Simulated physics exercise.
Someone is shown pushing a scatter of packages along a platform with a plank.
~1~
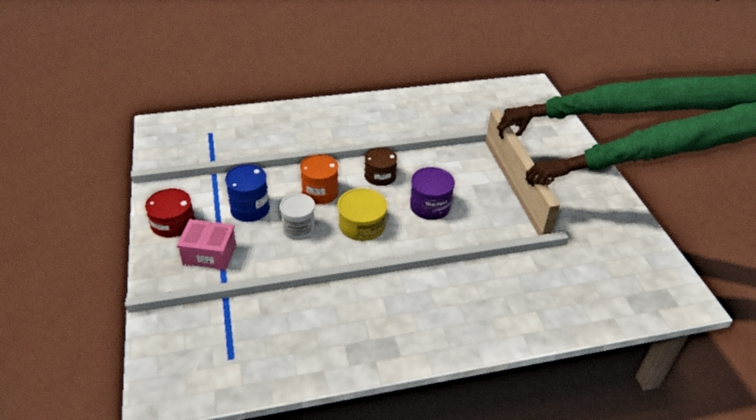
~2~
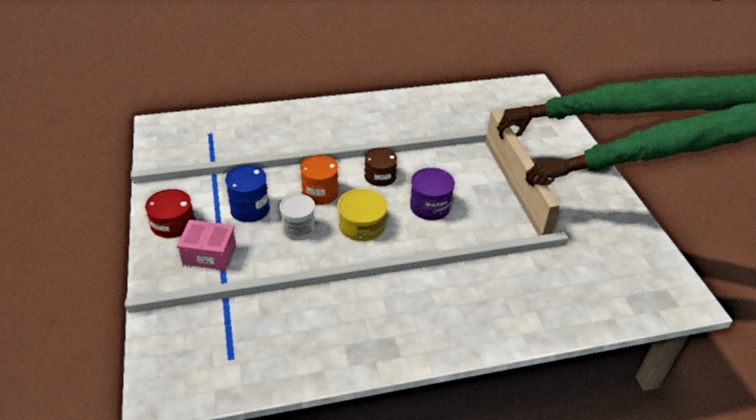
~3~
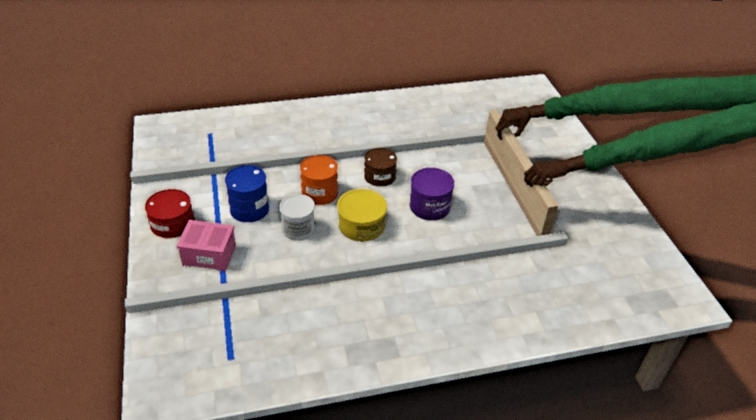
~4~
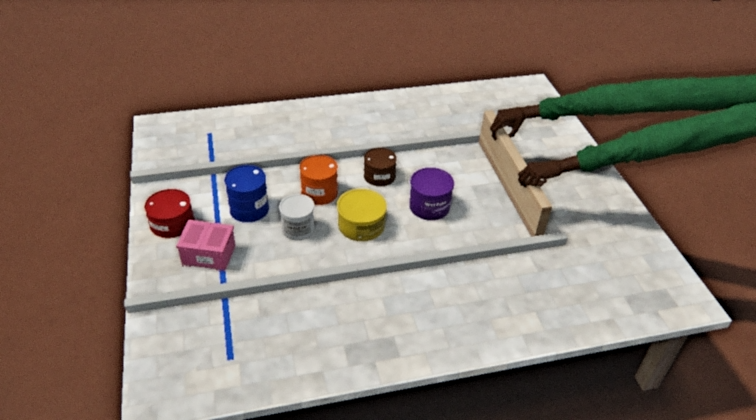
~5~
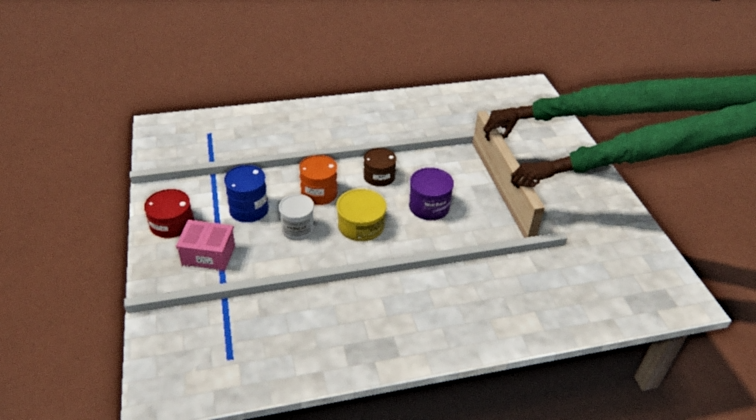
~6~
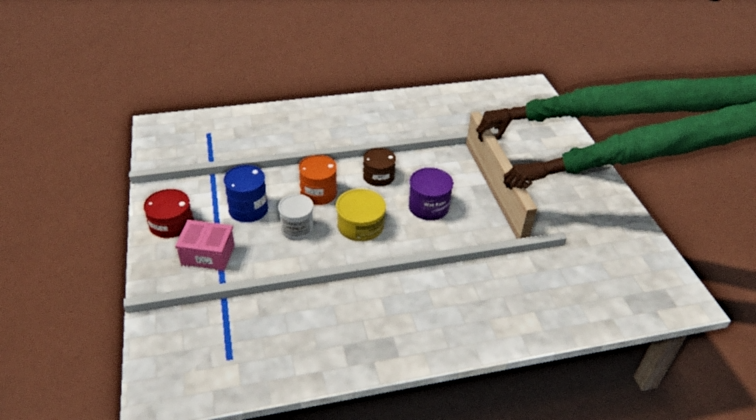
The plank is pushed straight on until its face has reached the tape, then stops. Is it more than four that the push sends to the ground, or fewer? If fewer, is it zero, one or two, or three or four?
The tally of falls will come to a mere one or two.
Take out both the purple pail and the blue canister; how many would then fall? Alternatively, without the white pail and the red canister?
The counts: 0 and 0.
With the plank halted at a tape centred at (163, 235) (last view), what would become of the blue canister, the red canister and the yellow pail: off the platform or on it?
The blue canister goes over; the red canister is lost; the yellow pail stays on.
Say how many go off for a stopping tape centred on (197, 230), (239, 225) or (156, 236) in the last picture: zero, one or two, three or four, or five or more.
One after another: One to two; zero; 3 or 4.
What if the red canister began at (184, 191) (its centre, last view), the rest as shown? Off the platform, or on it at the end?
From that spot it never drops.
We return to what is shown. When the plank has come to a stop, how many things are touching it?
4 end up touching it.
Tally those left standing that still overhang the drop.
Number: 1.
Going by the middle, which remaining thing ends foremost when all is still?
The pink tote.
Soon after, none off yet; red canister at rest near (169, 213); pink tote at rest near (206, 246); blue canister at rest near (246, 194).
Then, none off yet; red canister at rest near (169, 213); pink tote moving near (202, 247); blue canister at rest near (246, 194).
Further on, none off yet; red canister moved a little near (149, 217); pink tote moved about its own width near (155, 259); blue canister moved about its own width near (192, 209).
By the end, the number that fall off is one or two; fallen, red canister.
